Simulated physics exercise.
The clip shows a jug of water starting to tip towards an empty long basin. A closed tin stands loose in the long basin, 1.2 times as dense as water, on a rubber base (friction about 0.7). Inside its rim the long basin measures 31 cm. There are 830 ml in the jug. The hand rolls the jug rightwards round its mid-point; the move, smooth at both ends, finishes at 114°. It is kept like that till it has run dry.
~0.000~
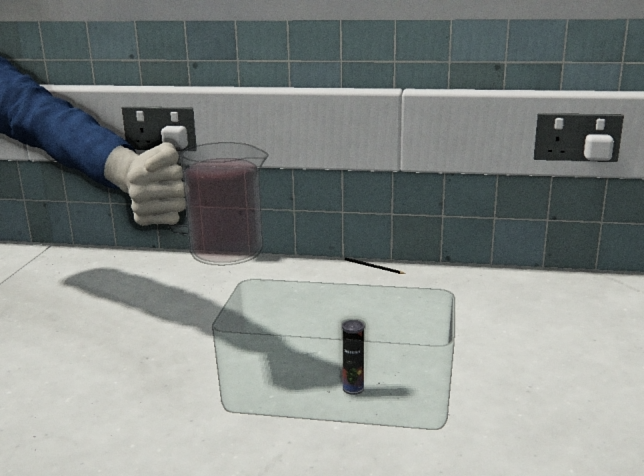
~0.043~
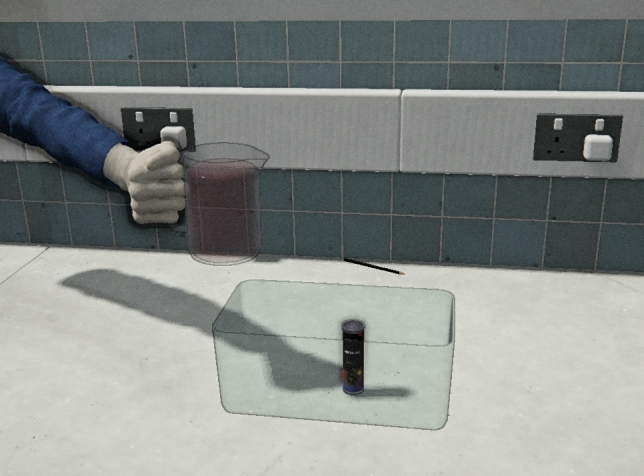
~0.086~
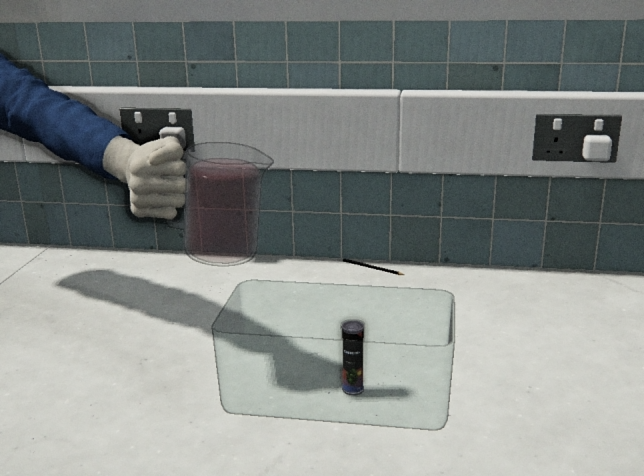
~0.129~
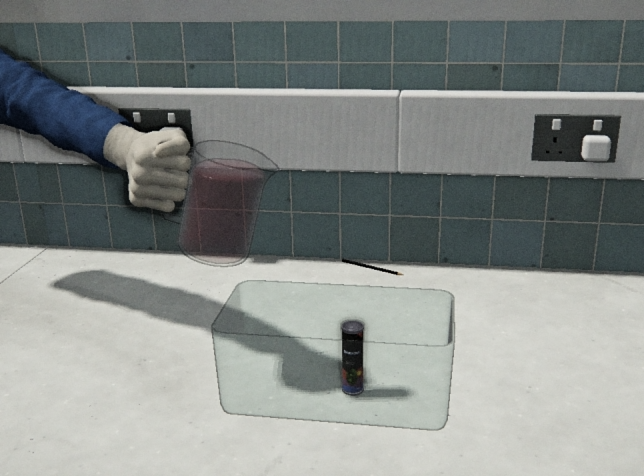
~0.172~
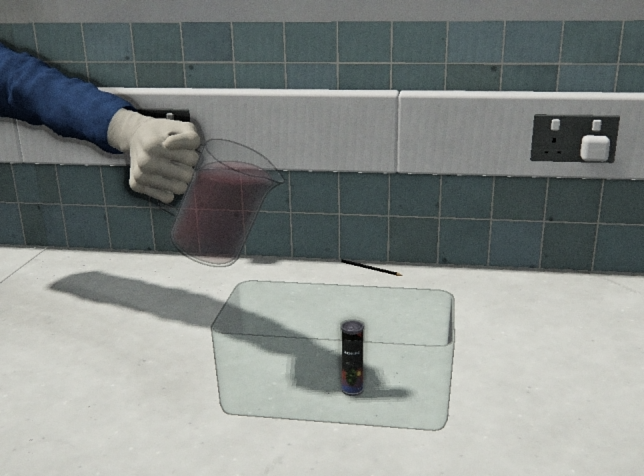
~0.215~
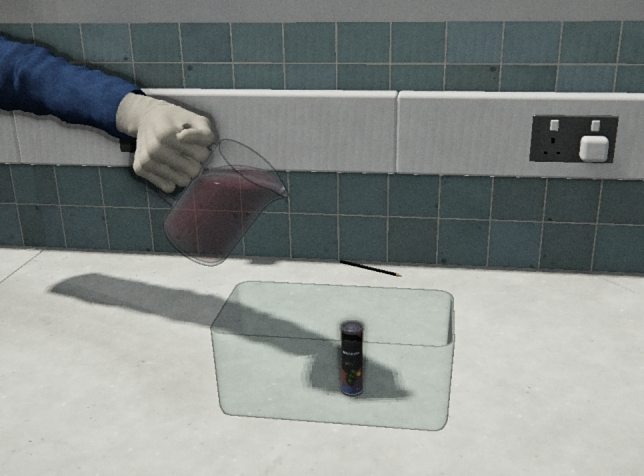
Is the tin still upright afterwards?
It falls.
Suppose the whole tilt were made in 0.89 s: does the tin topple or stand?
The tin topples.
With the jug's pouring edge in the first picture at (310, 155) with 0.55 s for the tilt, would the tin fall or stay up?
Then it stays up.
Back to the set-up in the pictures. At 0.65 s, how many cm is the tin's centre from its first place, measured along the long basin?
Some 3 cm.
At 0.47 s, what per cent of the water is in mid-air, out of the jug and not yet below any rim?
Some 26 per cent.
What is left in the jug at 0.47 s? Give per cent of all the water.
Near 58 in a hundred.
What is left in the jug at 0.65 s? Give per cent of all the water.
Near 14 in a hundred.
After 0.47 s the tilt is 108° and 58 per cent is still to pour; the tin stands where it began.
After 0.65 s the tilt is 114° and 15 per cent is still to pour; the tin leans 13°.
After 0.84 s the tilt is 114° and 1 per cent is still to pour; the tin lies on its side.
After 1.05 s the tilt is 114° and 0 per cent is still to pour; the tin lies on its side.
In the end the tin lies on its side.
